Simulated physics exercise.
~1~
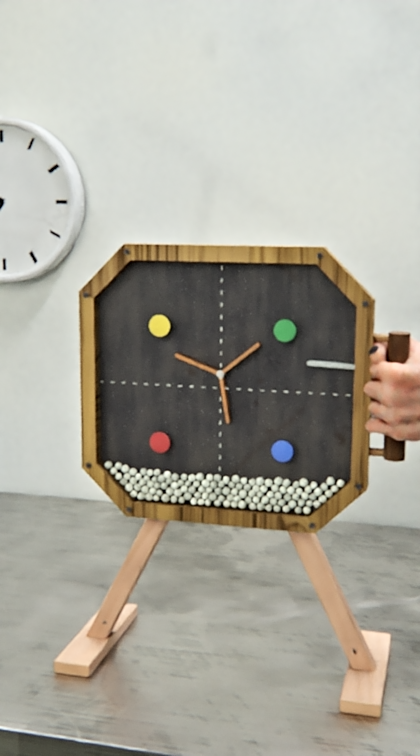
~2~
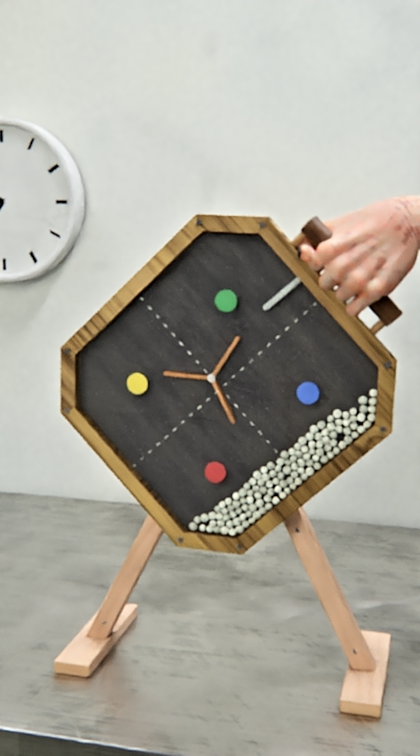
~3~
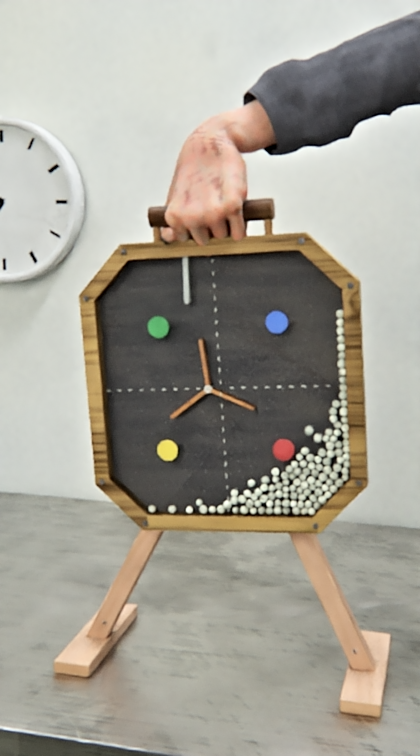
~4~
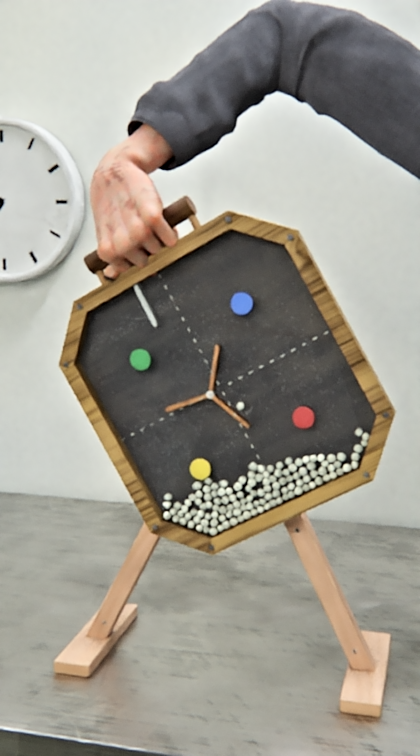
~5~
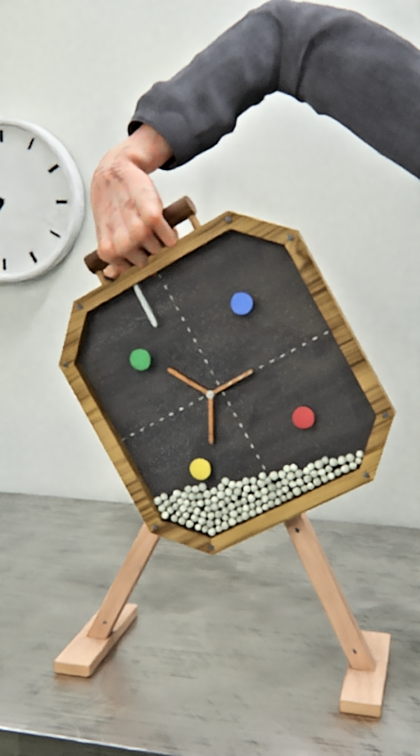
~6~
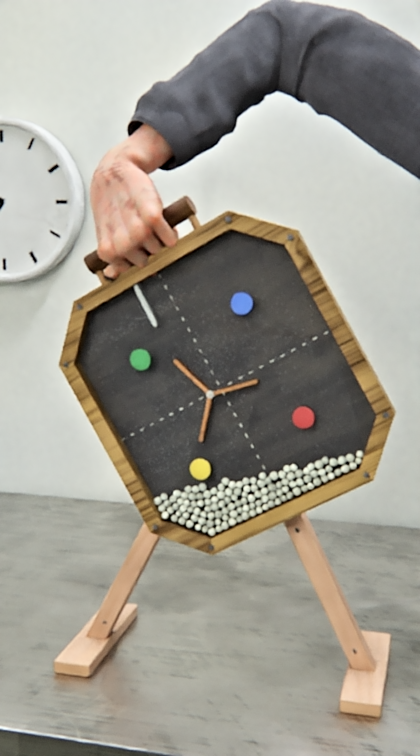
A flat, eight-sided wooden case full of small pale beads stands upright on two wooden legs on a grey table, seen from the front, with a clock on the wall at left. Its dark face has yellow, green, red and blue stickers, dashed lines and a three-armed spinner. A hand grips the handle at right and turns the case anticlockwise, carrying the handle over the top to the upper left. The beads slide, heaping at lower right around red, then spill back leftward. The case stops tilted, and the beads settle along the bottom, mostly in yellow's quarter, the rest in red's.
